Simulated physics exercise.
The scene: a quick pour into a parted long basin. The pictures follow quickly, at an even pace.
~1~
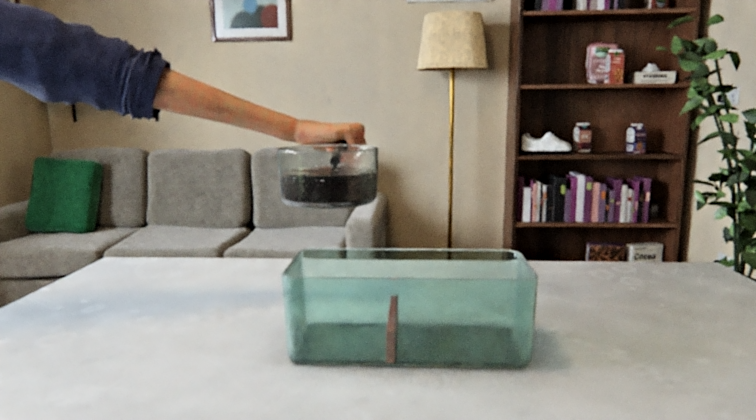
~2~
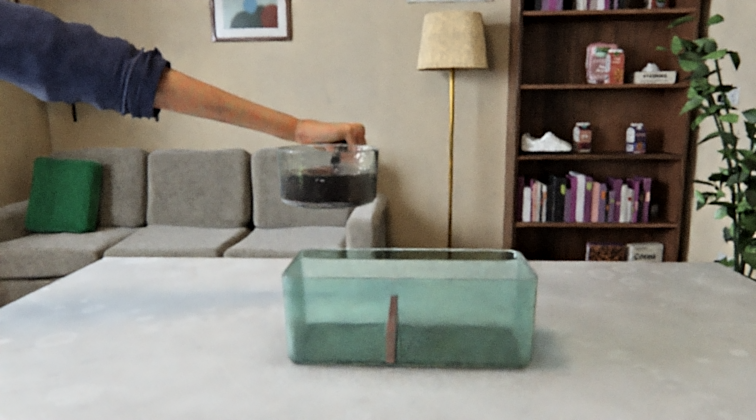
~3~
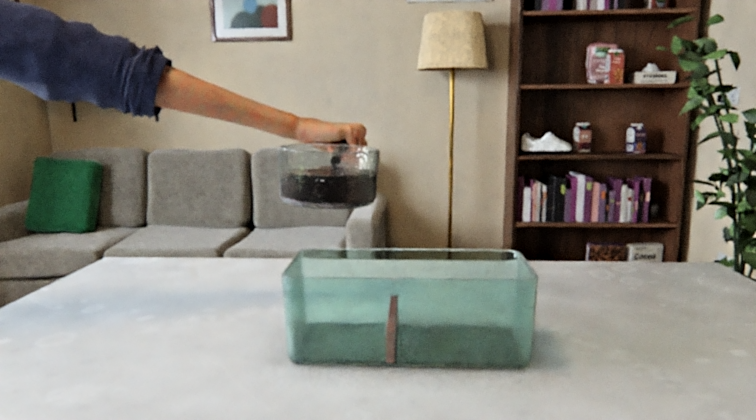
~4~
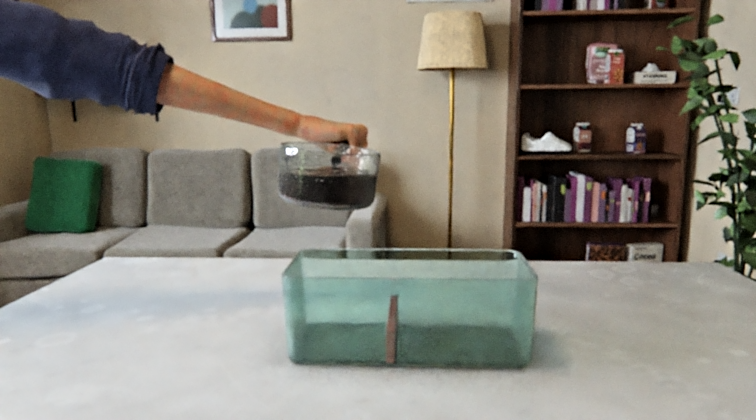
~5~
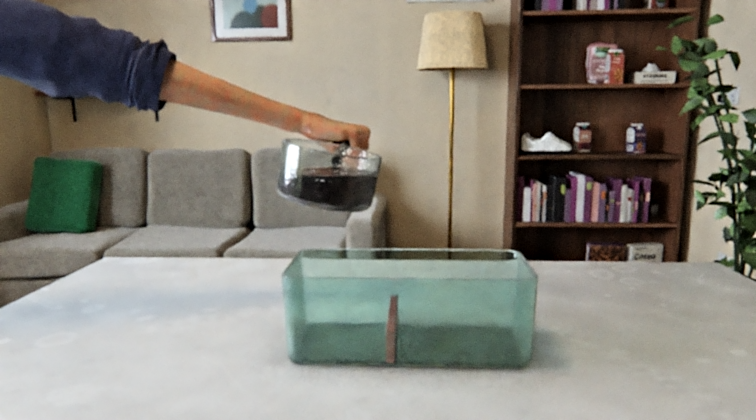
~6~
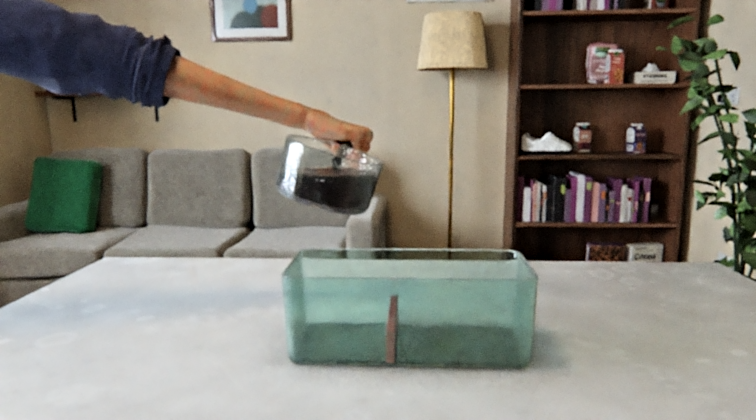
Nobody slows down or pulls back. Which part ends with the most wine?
It is the right-hand one.
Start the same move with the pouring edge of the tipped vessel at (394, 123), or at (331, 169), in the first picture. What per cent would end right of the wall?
In turn 95 and 0 in a hundred.
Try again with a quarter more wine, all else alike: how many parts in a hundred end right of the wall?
Some 90 per cent.
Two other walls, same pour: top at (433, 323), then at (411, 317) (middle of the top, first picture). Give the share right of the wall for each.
The first gives 15 %, the second 55 %.
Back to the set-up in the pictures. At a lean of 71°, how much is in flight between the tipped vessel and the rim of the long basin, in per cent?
It comes to 30 per cent or so.
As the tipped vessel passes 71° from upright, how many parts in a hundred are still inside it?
Near 65 %.
A moment on, the tilt is 71° and 63 per cent is still to pour, 0 is left of the wall and 6 right of it.
Next, the tilt is 98° and 16 per cent is still to pour, 5 is left of the wall and 67 right of it.
Then the tilt is 100° and 2 per cent is still to pour, 10 is left of the wall and 86 right of it.
Later the tilt is 100° and 0 per cent is still to pour, 12 is left of the wall and 87 right of it.
At rest 12 per cent lies left of the wall, 87 right of it and 0 outside.
